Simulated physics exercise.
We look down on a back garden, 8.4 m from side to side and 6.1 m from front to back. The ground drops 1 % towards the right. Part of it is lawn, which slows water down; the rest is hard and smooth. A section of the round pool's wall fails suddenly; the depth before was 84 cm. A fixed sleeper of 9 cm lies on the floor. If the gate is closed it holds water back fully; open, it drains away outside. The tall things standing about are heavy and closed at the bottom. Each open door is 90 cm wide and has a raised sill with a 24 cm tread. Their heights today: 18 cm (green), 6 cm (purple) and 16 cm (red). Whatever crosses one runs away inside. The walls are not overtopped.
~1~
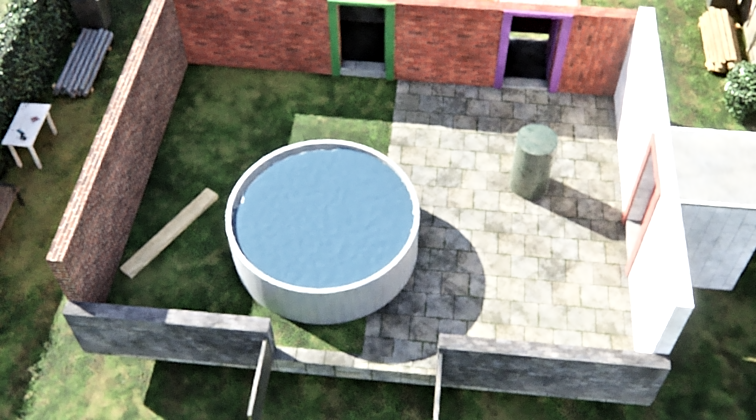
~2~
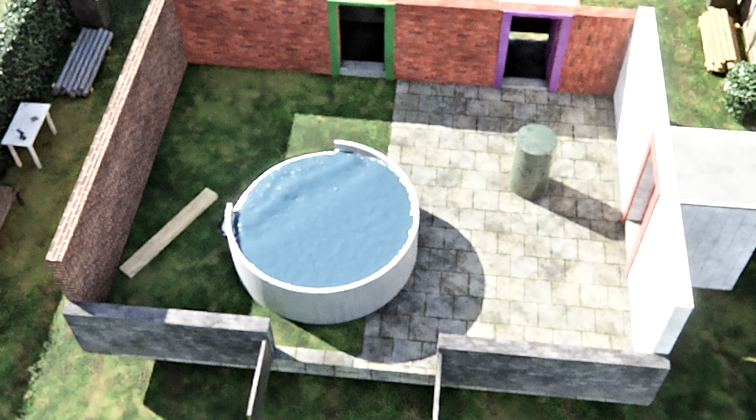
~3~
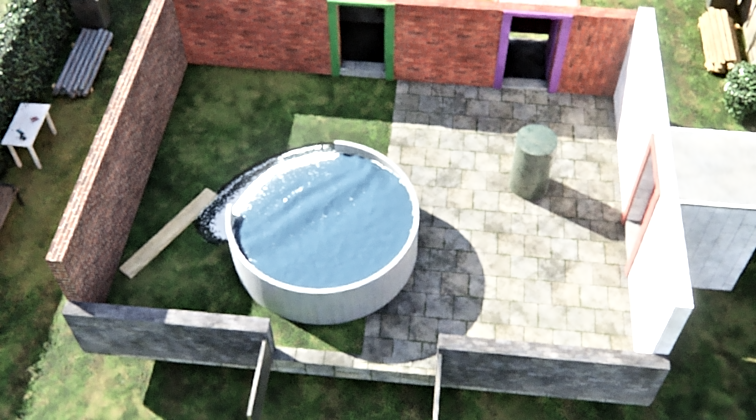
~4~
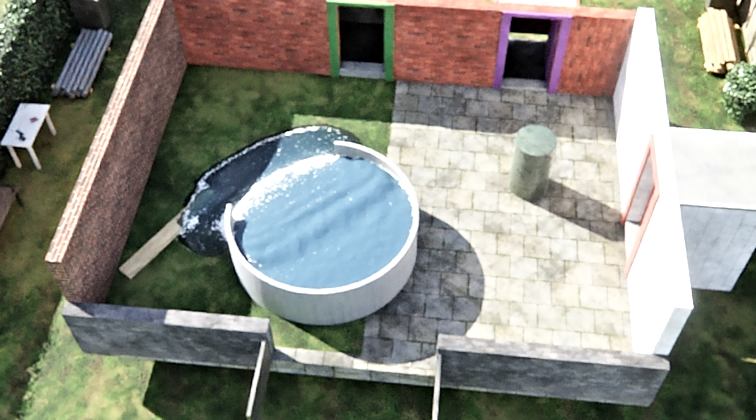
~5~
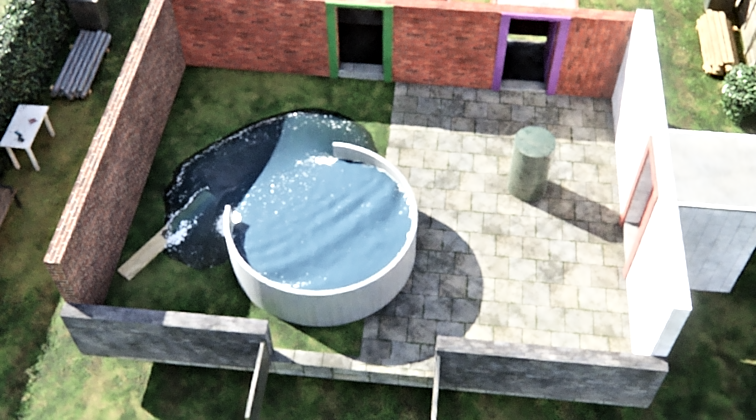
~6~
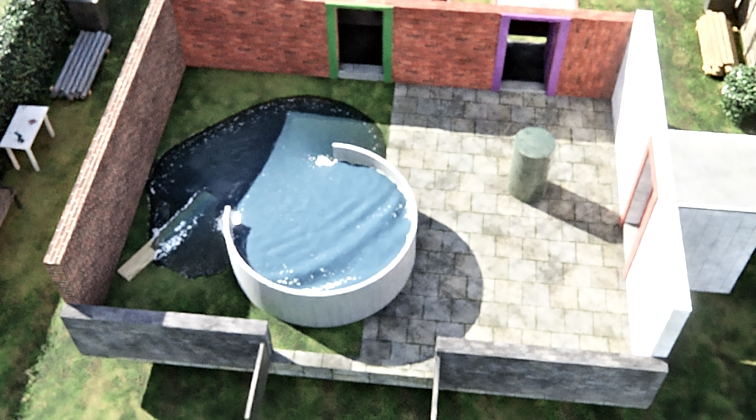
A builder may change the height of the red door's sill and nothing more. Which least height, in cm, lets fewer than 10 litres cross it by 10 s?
At least 6 cm or so.
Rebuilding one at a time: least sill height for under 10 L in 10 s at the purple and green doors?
Roughly 14.0 cm at purple and 18 cm at green.
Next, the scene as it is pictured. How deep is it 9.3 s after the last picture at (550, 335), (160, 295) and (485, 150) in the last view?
In that order: 16, 12 and 11 cm.
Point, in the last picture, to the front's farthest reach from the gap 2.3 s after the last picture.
Near (495, 95).
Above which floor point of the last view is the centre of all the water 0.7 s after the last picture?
Around (290, 211).
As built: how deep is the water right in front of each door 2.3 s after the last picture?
Depths in cm: Green 19, purple 0, red 0.
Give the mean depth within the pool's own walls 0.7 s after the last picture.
Some 53 cm.
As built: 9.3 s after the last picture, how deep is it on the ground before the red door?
Roughly 9.5 cm deep.
Then, 0.7 s after the last picture water covers 35 % of the floor, deepest (38 cm) near (266, 192); it has not reached the red door.
Then, 2.3 s after the last picture water covers 45 % of the floor, deepest (46 cm) near (181, 84); it has not reached the red door.
Then, 9.3 s after the last picture water covers 100 % of the floor, deepest (23 cm) near (628, 382); 9 cm at the red door, 0 litres in over its 16 cm sill.
At the red door as built, the water peaked near 10 cm, 8.7 s after the last picture.
Run again over the same 10 s with other heights there, 13 litres in over 5.5 cm, 7 litres over 6.5 cm. The limit of 10 litres is kept from about 6 cm up.
